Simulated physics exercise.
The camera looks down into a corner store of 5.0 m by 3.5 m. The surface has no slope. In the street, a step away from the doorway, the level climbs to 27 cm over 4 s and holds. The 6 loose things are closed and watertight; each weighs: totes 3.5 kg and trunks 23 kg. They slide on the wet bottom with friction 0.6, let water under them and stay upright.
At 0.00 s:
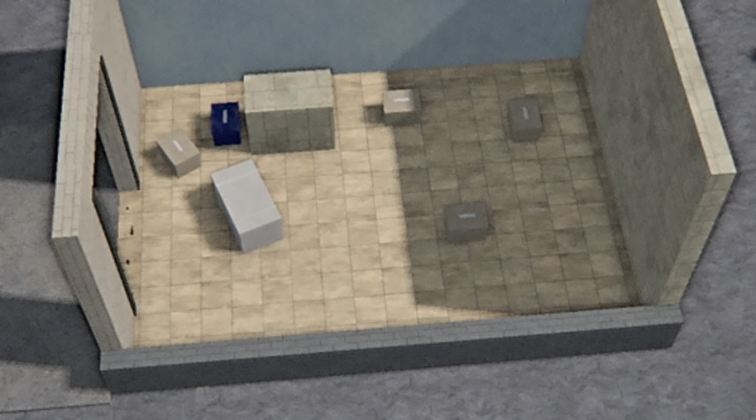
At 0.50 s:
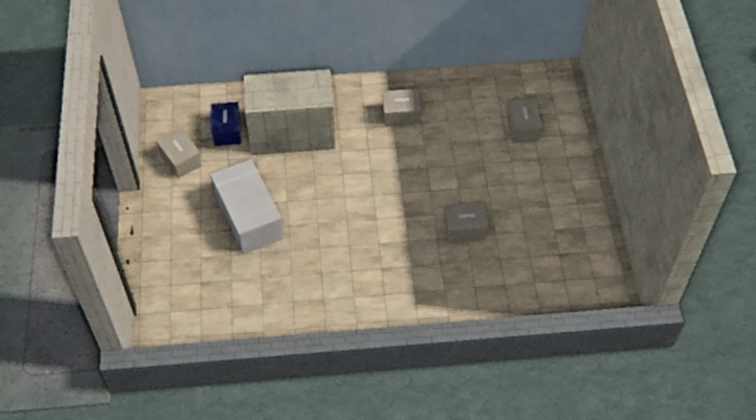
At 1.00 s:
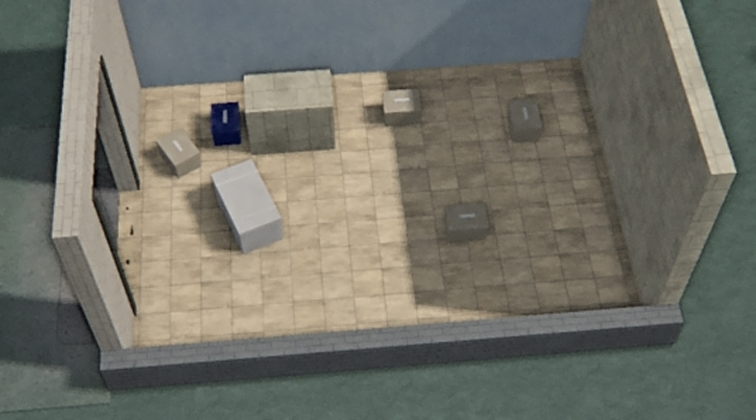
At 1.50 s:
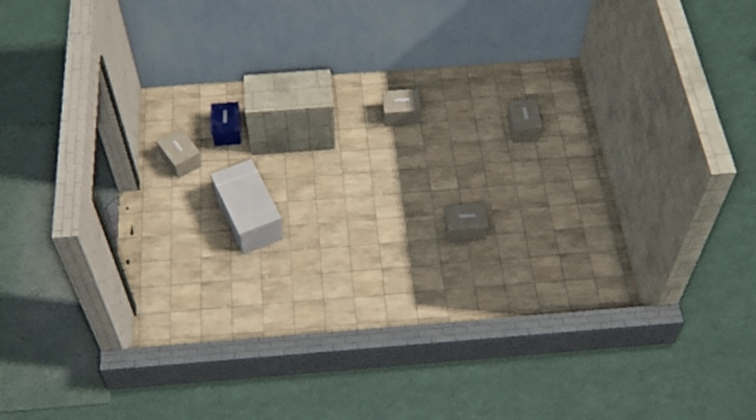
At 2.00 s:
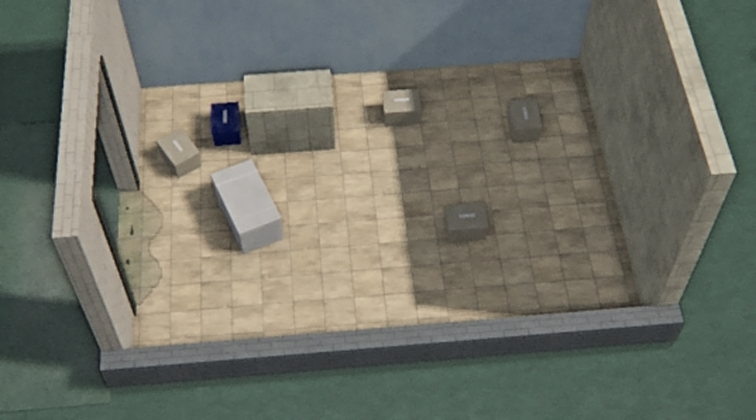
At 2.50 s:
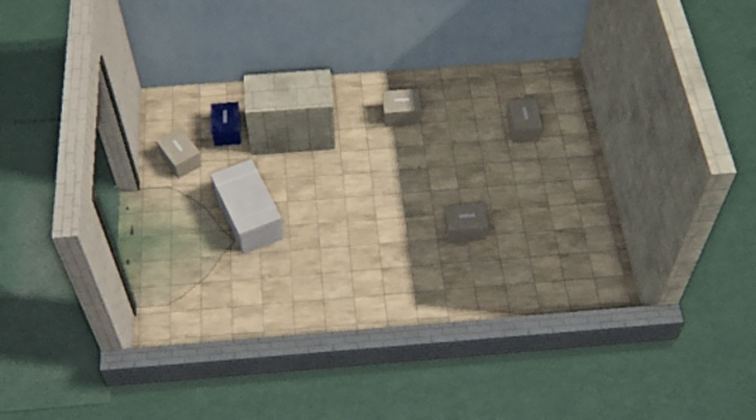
Greenish water spread over the ground outside the store, then came in through the doorway on the left and fanned across the tiled floor toward the white block, while the boxes all stayed put.
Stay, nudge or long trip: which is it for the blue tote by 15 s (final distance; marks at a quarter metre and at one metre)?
The blue tote travels far.
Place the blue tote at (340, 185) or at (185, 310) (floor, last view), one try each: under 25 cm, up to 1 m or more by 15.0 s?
In that order: It gets carried off; it gets carried off.
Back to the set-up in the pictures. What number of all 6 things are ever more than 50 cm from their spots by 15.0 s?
I count 6.
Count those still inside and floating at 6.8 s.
At that moment 3.
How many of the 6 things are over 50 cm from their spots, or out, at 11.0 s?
By then 6.
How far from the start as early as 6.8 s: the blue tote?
About 80 cm.
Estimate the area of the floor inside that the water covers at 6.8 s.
About 17 m2.
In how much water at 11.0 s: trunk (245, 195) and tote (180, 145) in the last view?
About 18 and 12 cm.
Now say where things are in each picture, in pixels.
The blue tote at (225, 117), on the bottom; water covers 0.0 m2; 0 of 6 have shifted, in the first frame.
The blue tote at (225, 117), on the bottom; water covers 0.0 m2; 0 of 6 have shifted, in the second frame.
The blue tote at (225, 117), on the bottom; 0.0 m2 under water; 0 of 6 have shifted, in the third frame.
The blue tote at (225, 117), on the bottom; water covers 0.0 m2; 0 of 6 have shifted, in the fourth frame.
The blue tote at (225, 117) rests on the ground; 0.2 m2 under water; 0 of 6 have shifted, in the fifth frame.
The blue tote at (225, 117), on the bottom; water covers 1.0 m2; 0 of 6 have shifted, in the sixth frame.
After 3.5 s the blue tote is near (225, 117), 0.0 m from its start, aground; 0 afloat.
After 6.8 s the blue tote is near (159, 116), 0.7 m from its start, afloat; 3 afloat.
After 11.0 s the blue tote is near (178, 110), 0.5 m from its start, afloat; 6 afloat.
After 15.0 s the blue tote is near (409, 152), 2.0 m from its start, afloat; 6 afloat.
